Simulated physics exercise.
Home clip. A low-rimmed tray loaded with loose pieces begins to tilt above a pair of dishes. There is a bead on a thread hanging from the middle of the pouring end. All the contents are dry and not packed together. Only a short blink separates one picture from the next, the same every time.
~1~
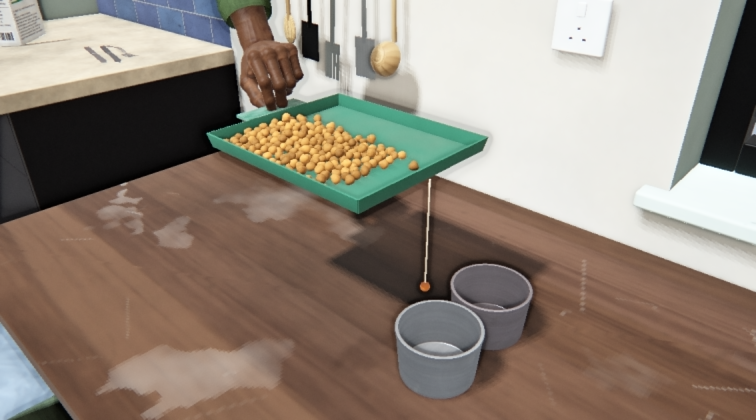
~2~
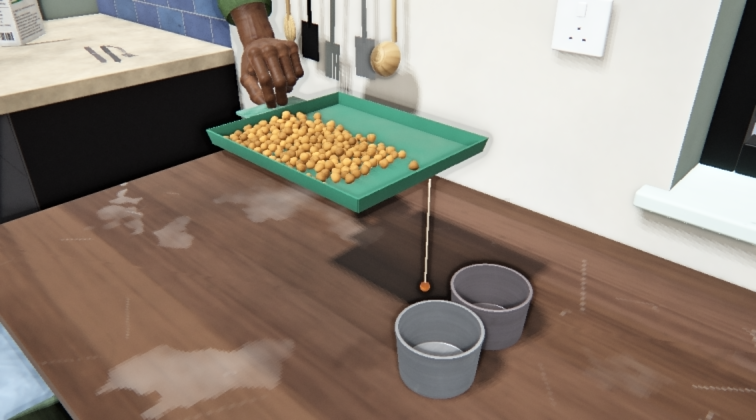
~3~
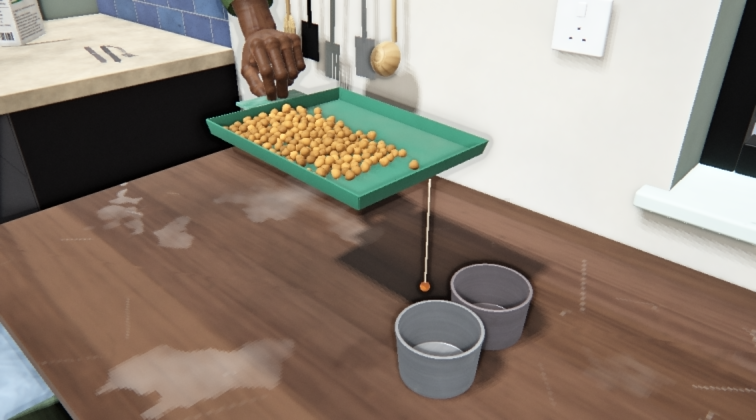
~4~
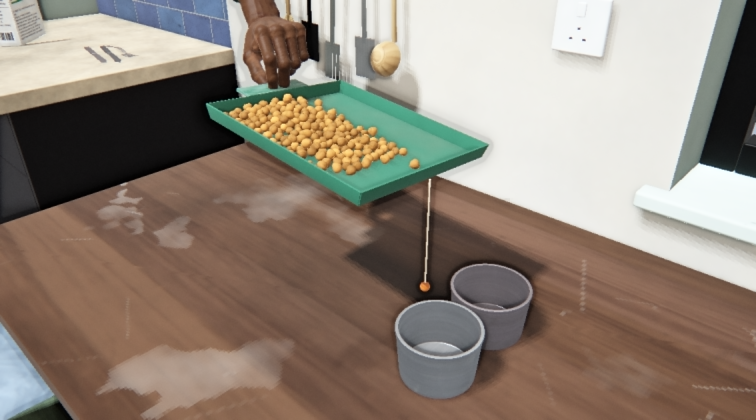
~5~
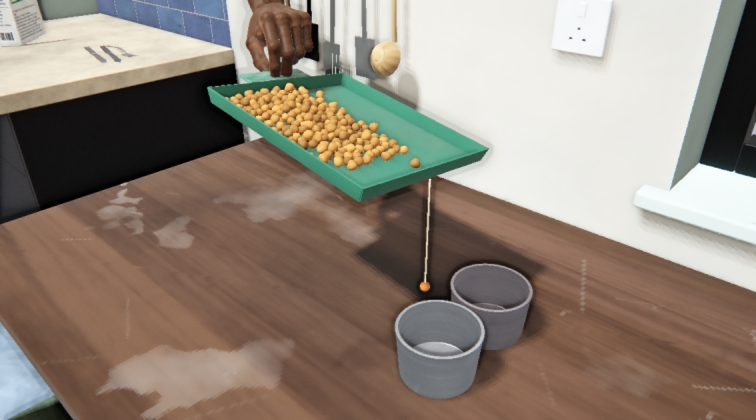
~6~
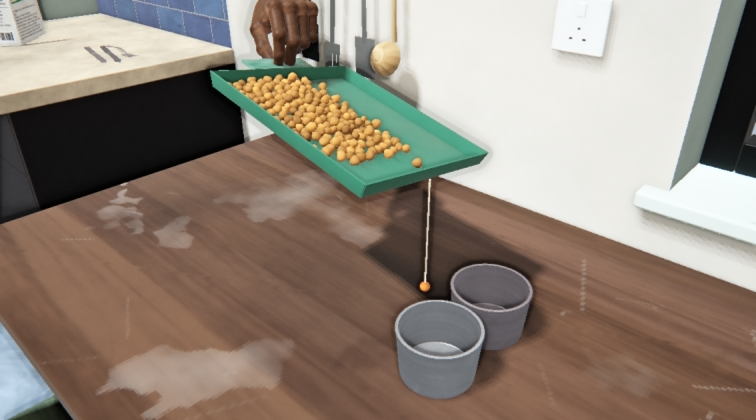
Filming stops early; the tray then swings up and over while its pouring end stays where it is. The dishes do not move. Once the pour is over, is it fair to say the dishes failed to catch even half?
I'd say the dishes miss most of it, honestly.
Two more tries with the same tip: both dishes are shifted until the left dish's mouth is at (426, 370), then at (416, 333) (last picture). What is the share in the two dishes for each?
Trial 1 0%, trial 2 20%.
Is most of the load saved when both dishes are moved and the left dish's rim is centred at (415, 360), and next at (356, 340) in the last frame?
Short of half and then Short of half.
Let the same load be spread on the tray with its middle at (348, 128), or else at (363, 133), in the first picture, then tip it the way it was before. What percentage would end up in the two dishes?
In order, 30 per cent then 30 per cent.
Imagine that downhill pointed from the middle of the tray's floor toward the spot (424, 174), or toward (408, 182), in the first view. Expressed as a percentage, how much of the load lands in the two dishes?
I'd say some 70 in a hundred at first, then 50 in a hundred.
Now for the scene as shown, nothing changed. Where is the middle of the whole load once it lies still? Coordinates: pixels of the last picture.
Somewhere around (475, 298) in the last picture.
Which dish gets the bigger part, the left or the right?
That would be the rightward one.
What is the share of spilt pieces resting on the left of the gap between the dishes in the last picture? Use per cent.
Reading: Around 50 %.
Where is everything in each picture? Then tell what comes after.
Corners of the pouring end at (358, 197) and (483, 137), level; middle of the load at (313, 147), roasted chickpeas; left dish at (473, 365); right dish at (523, 320); bead on its thread at (425, 286), in the first picture.
Corners of the pouring end at (358, 196) and (484, 138), level; middle of the load at (313, 145), in the second picture.
Corners of the pouring end at (359, 194) and (484, 140), tipped barely, lowest at the right corner; middle of the load at (313, 140), in the third picture.
Corners of the pouring end at (361, 190) and (484, 144), tipped a little, lowest at the right corner; middle of the load at (314, 132), in the fourth picture.
Corners of the pouring end at (363, 186) and (484, 147), tipped a little, lowest at the right corner; middle of the load at (315, 124), in the fifth picture.
Corners of the pouring end at (365, 182) and (484, 151), tipped clearly, lowest at the right corner; middle of the load at (318, 116); left dish at (473, 365); right dish at (523, 320), in the sixth picture.
Soon after the last picture, tray tipped steeply; nearly all on the tray; a stray few in the right dish; a stray few outside both; a stray few in the air.
A little later, tray tipped past a quarter turn; about a third on the tray; a small part in the right dish; about a quarter outside both; about a third in the air.
Later still, tray tipped past a quarter turn; about a quarter in the right dish; about two thirds outside both.
At rest, tray tipped past a quarter turn; none in the left dish; about a quarter in the right dish; about two thirds outside both.
